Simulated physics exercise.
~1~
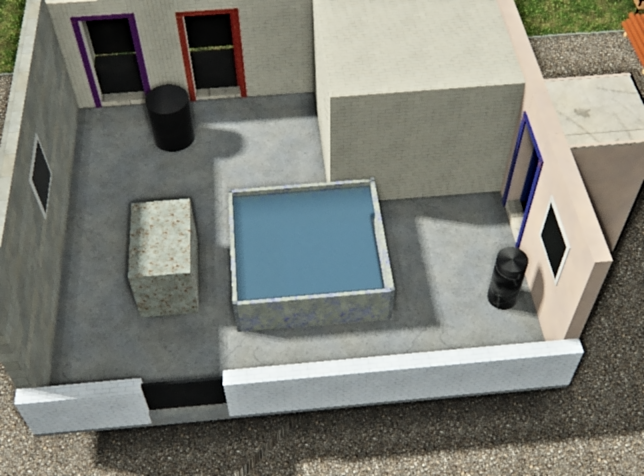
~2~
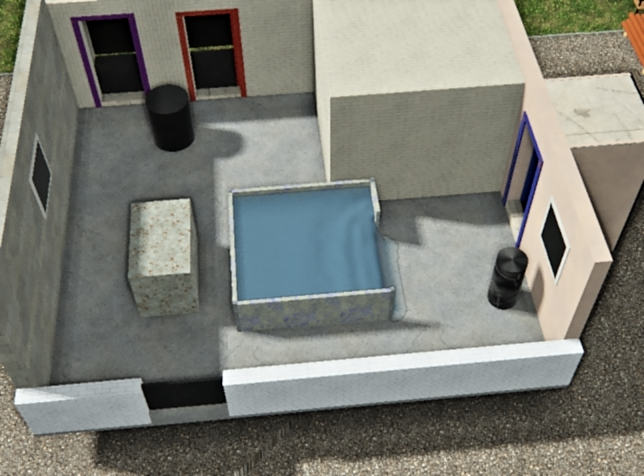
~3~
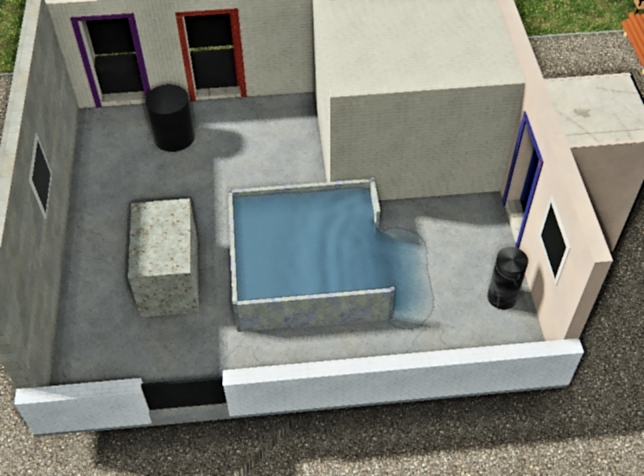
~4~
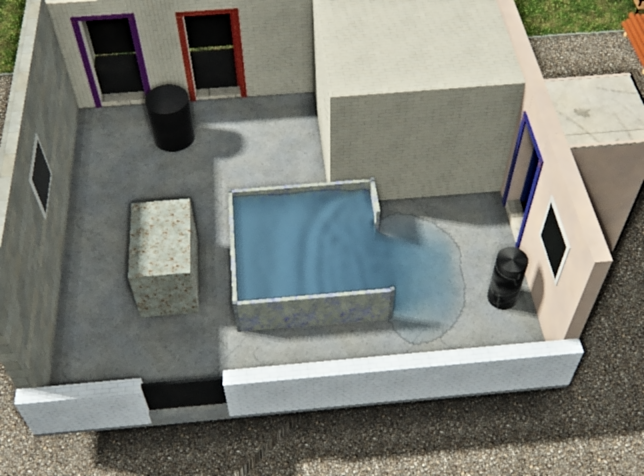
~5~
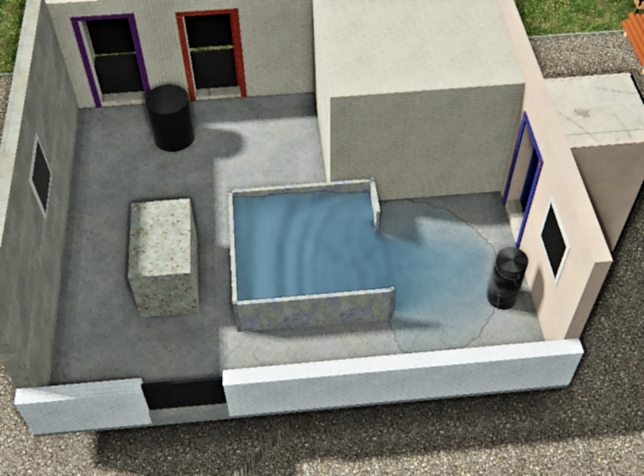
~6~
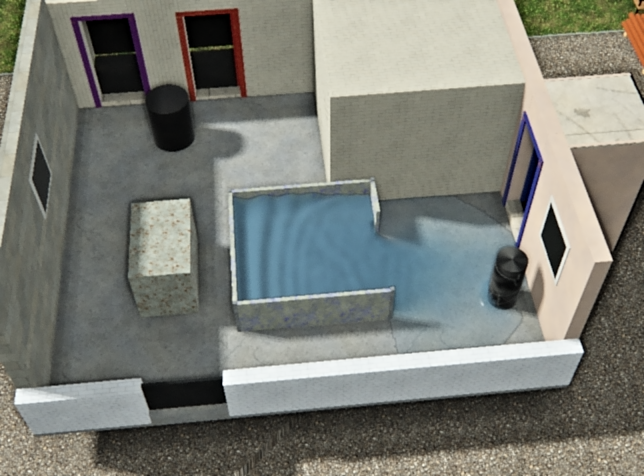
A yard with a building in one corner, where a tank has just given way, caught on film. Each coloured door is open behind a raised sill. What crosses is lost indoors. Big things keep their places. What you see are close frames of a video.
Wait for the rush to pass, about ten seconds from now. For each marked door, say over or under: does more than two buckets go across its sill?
The blue door will let through over two buckets, the red door will let through no more than two buckets, the purple door will let through no more than two buckets.
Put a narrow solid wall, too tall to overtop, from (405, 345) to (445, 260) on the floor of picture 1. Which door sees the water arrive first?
It is the blue one.
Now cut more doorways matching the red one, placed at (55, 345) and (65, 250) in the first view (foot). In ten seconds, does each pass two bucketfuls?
Taking them in the order asked, one ends up above, the other ends up below.
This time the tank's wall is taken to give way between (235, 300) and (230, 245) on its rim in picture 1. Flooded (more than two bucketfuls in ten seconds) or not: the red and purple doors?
Lab note: Red door over threshold; purple door over threshold.
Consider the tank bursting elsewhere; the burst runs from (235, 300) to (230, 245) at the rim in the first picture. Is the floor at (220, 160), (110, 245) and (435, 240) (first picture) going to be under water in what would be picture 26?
In turn: Swamped, swamped, untouched.
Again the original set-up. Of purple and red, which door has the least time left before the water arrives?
Answer: The red door.
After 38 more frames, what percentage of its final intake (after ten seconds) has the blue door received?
Roughly 95 %.
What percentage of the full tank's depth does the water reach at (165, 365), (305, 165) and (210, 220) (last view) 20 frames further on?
In that order: 0, 0 and 0 per cent.
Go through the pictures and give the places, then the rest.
In the first frame, the open tank at (308, 241) is whole and still.
In the second frame, the front is at (385, 238), out from the gap at (381, 269).
In the third frame, water pours out at (381, 270) and has run to (412, 236).
In the fourth frame, water pours out at (381, 270) and has run to (447, 239).
In the fifth frame, the front is at (487, 247), out from the gap at (381, 270).
In the sixth frame, the front is at (512, 236), out from the gap at (381, 270).
A moment on, water covers 20 % of the floor; the blue door over two buckets in, the red door not reached, the purple door not reached.
Next, water covers 20 % of the floor; the blue door far over two buckets in, the red door not reached, the purple door not reached.
Then, water covers 35 % of the floor; the blue door far over two buckets in, the red door not reached, the purple door not reached.
Later, water covers 60 % of the floor; the blue door far over two buckets in, the red door not reached, the purple door not reached.
In the end, water covers 85 % of the floor; the blue door far over two buckets in, the red door wet at the sill, nothing in, the purple door wet at the sill, nothing in.
